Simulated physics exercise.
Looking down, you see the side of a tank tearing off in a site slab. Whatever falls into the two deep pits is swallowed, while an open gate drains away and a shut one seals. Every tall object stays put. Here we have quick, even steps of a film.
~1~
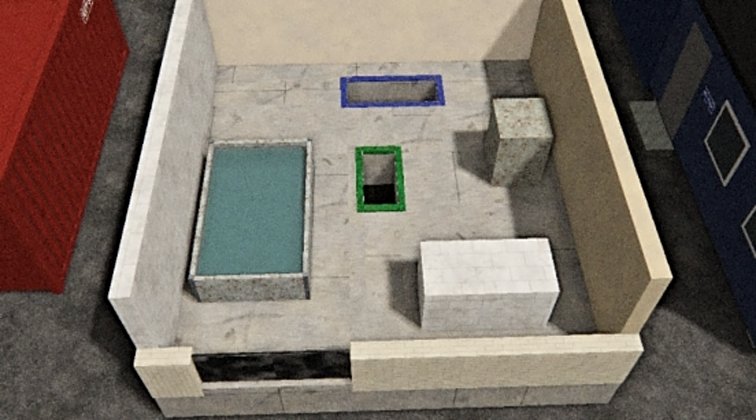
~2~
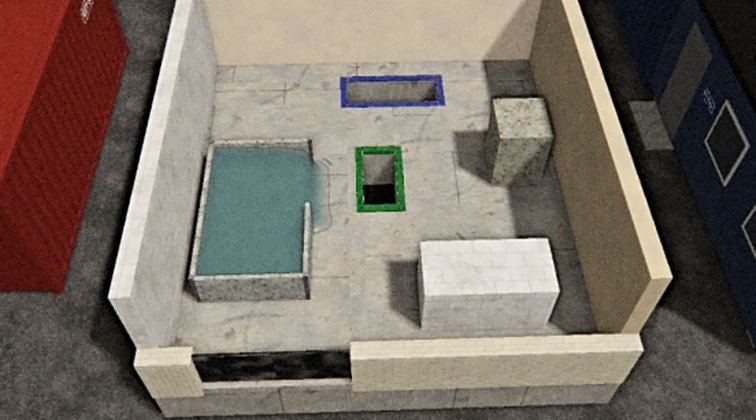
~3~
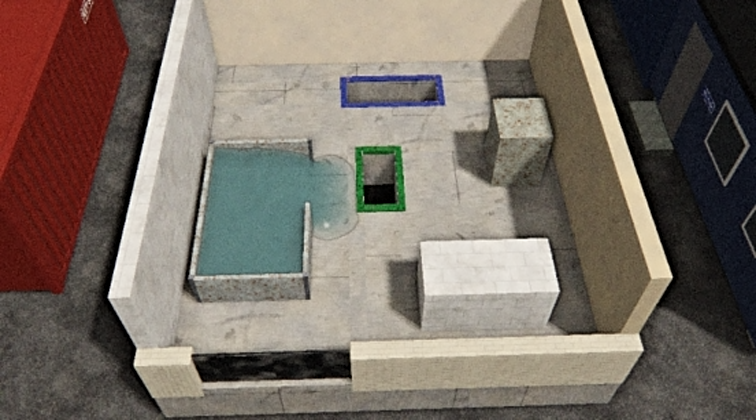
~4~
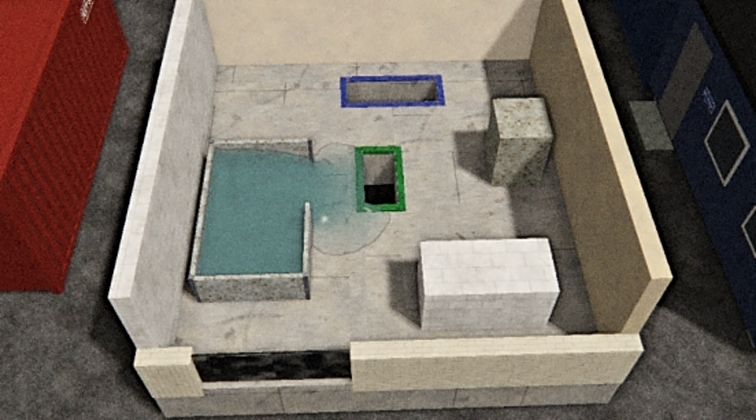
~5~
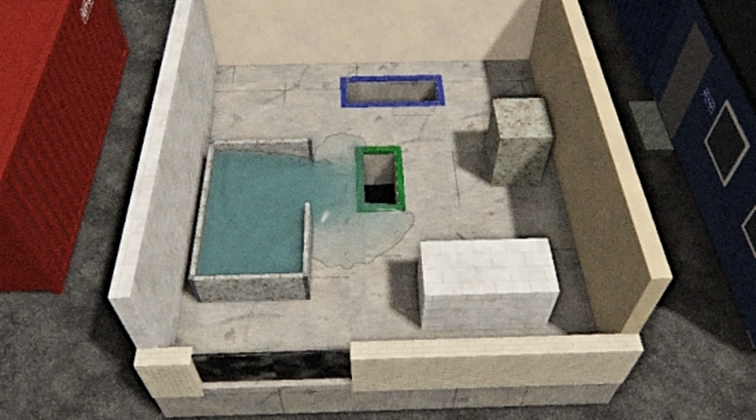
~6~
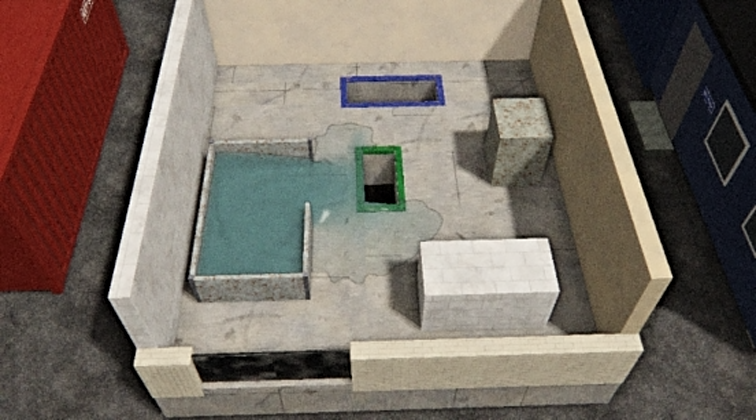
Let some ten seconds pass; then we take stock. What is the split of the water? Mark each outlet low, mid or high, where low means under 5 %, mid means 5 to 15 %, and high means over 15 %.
Marks - gate: Low, blue pit: Mid, green pit: High.
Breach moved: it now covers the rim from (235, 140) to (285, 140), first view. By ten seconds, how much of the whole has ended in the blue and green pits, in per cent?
Blue about 40 %, green about 0 %.
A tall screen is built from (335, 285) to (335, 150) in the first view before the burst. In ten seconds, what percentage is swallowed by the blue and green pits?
Estimated shares: Blue 8 percent, green 0 percent.
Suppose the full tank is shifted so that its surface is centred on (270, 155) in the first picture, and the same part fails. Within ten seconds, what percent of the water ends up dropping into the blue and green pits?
Estimated shares - blue: Some 35 in a hundred; green: Some 20 in a hundred.
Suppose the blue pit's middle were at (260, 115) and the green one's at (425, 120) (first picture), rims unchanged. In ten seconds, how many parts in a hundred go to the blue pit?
So the blue pit ends up with 6 in a hundred.
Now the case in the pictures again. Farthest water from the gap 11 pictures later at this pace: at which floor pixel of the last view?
Roughly (577, 281).
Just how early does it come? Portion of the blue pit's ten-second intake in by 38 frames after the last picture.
I'd put it at 75 percent.
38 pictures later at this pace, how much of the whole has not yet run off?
Roughly 48 %.
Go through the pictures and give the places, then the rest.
Still water in the tank at (256, 207), in the first picture.
The front is at (317, 229), out from the gap at (309, 190), in the second picture.
The front is at (340, 232), out from the gap at (309, 190), in the third picture.
Water pours out at (309, 190) and has run to (382, 221), in the fourth picture.
The front is at (406, 224), out from the gap at (309, 190), in the fifth picture.
Water pours out at (309, 190) and has run to (433, 226), in the sixth picture.
A moment on, water covers 20 % of the floor; the gate 0 %, the blue pit 0 %, the green pit 14 %.
Next, water covers 25 % of the floor; the gate 0 %, the blue pit 3 %, the green pit 26 %.
Then, water covers 30 % of the floor; the gate 0 %, the blue pit 6 %, the green pit 37 %.
Later, water covers 40 % of the floor; the gate 0 %, the blue pit 9 %, the green pit 44 %.
In the end, water covers 65 % of the floor; the gate 0 %, the blue pit 12 %, the green pit 48 %.
